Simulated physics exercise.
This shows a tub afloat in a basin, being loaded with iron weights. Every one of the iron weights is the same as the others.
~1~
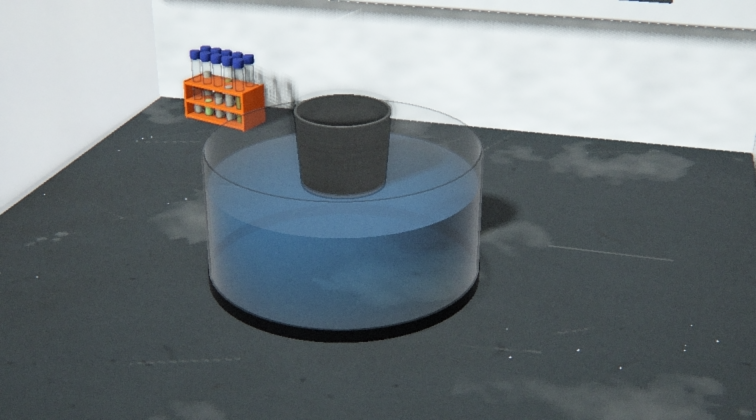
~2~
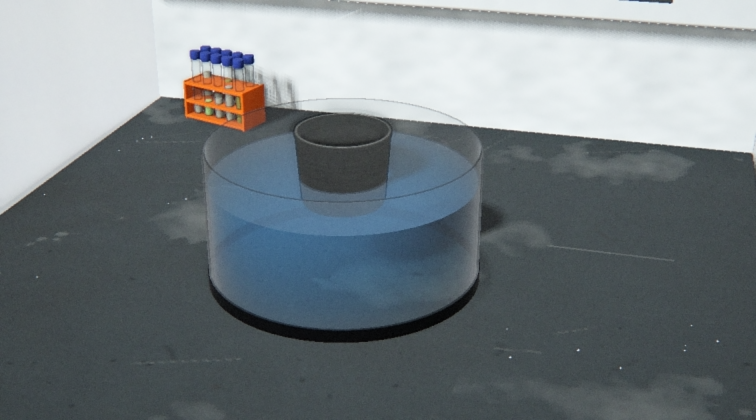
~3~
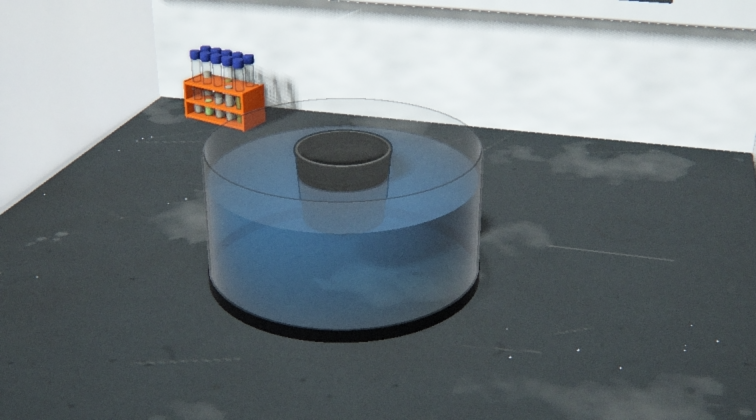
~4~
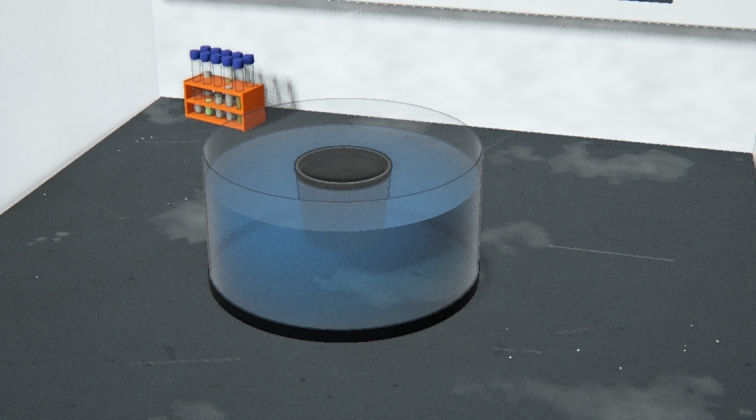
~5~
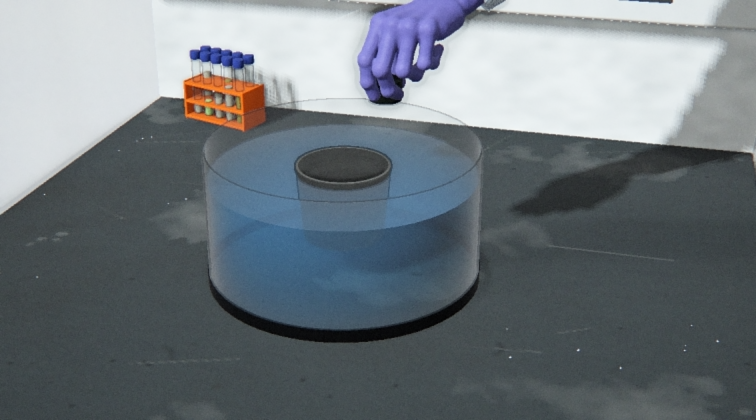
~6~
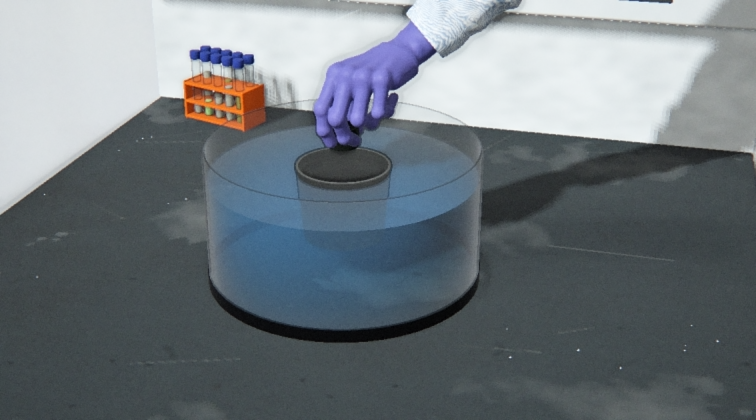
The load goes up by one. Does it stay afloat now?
No.
Soon after, the iron weight is in and the tub dips.
Later, water pours in over its edge.
In the end, the tub lies on the bottom with its load.
